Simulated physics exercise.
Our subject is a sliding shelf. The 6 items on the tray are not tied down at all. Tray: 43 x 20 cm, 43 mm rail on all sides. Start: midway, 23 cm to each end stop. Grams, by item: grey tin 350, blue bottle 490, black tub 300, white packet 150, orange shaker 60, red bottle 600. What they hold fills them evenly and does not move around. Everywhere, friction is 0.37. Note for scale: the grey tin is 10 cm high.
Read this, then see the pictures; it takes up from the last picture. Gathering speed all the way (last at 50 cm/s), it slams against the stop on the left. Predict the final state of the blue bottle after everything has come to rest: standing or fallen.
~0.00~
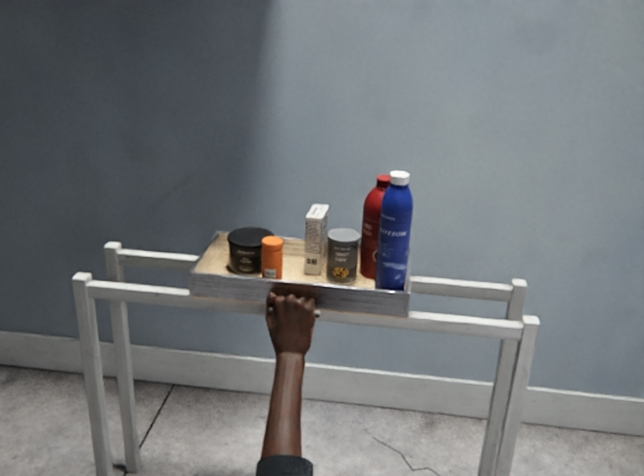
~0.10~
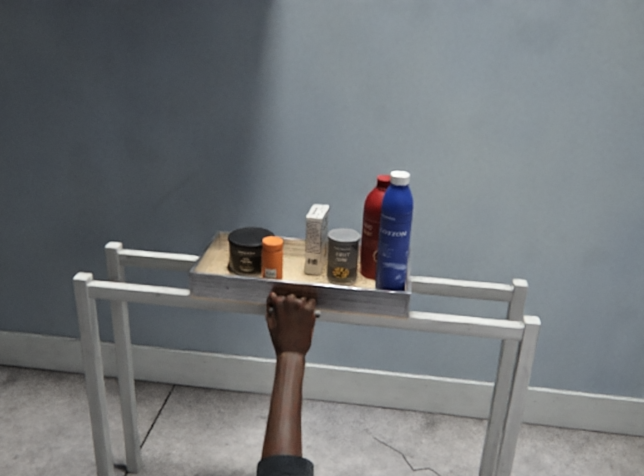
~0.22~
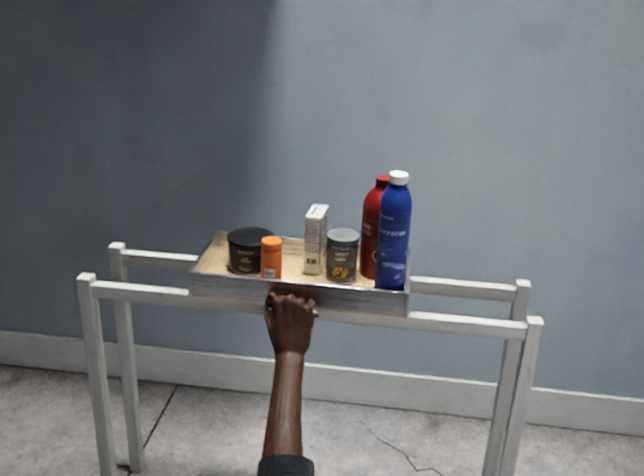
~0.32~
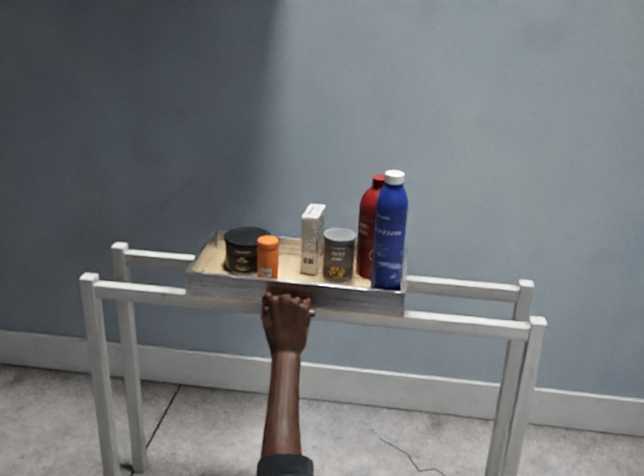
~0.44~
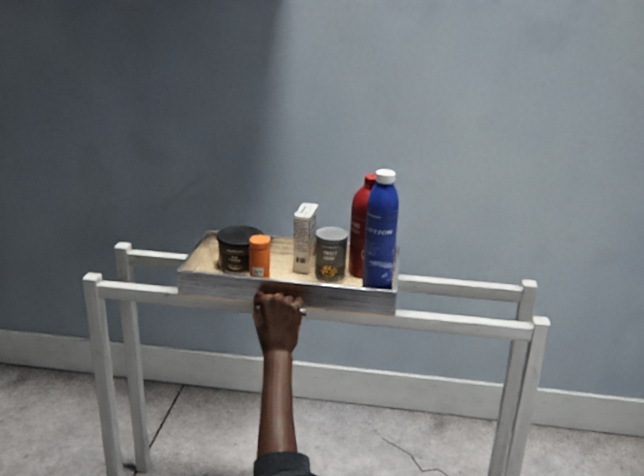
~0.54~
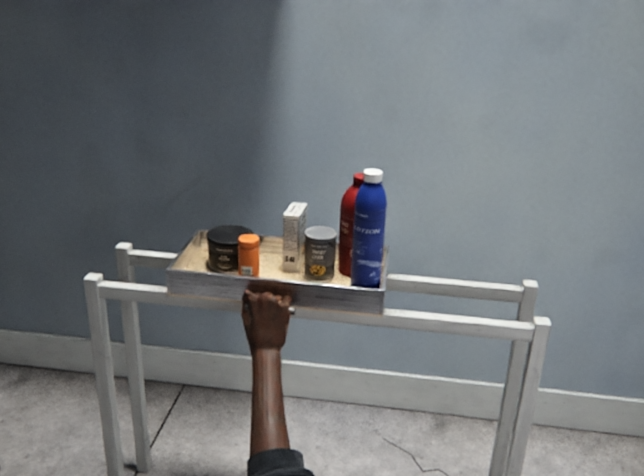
Overbalanced.
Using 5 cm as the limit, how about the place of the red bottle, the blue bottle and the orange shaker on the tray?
Here is how it goes: The red bottle remains near its start; next, the blue bottle moves off; last, the orange shaker moves off.
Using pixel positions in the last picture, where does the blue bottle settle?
Near (206, 252).
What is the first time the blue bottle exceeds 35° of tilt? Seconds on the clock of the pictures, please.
Near 1.3 s.
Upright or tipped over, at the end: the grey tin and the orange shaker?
Here's how it ends: The grey tin never goes down, and the orange shaker comes down.
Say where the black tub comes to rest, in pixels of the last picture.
I'd put it at around (148, 242).
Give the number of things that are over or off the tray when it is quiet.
3.
After 1.04 s, tray 23 cm left; blue bottle leaning 8° near (274, 227); white packet leaning 13°; orange shaker leaning 8°.
After 1.44 s, tray 23 cm left; blue bottle leaning 62° near (214, 243); white packet leaning 49°; orange shaker leaning 8°.
At rest (2.3 s), tipped over on the tray, blue bottle, white packet and orange shaker; the other 3 in place, give or take 5 cm. In the last view, blue bottle near (206, 252).
